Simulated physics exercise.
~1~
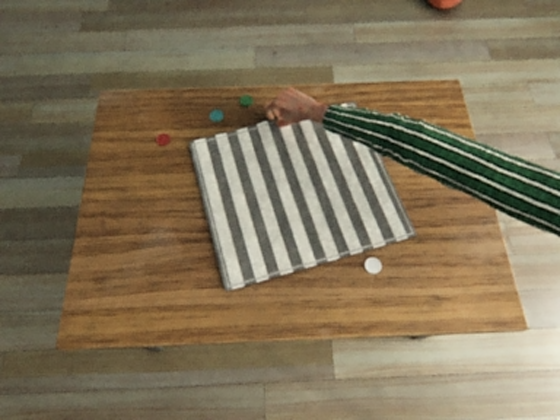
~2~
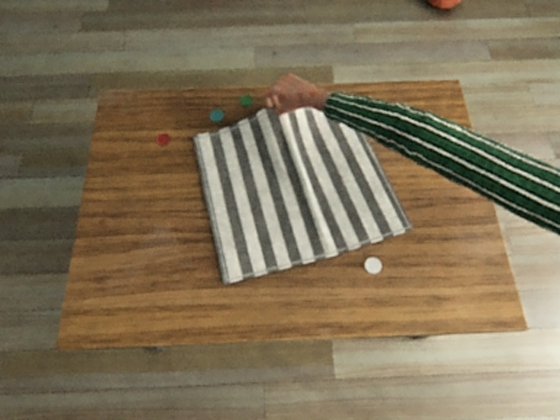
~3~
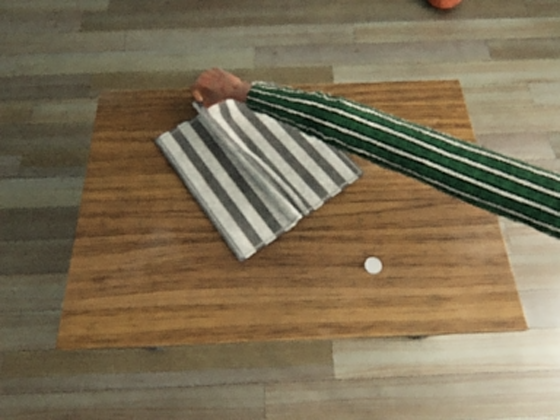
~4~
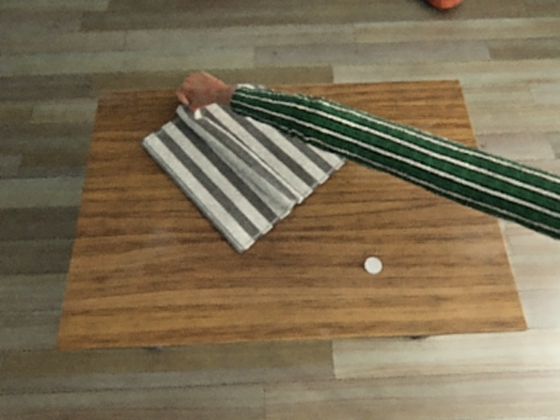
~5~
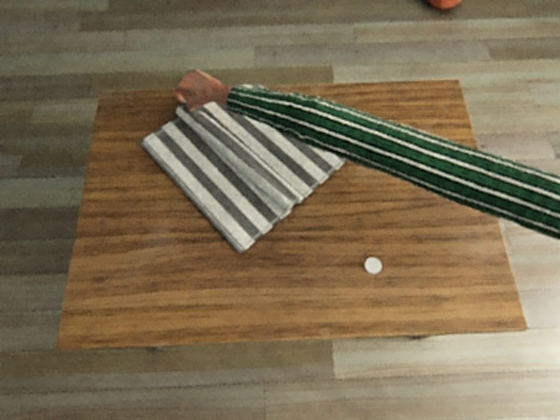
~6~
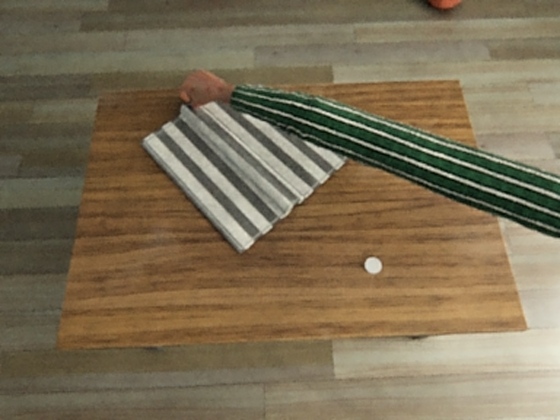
A hand drags a striped towel left across a table, covering red, teal and green discs.
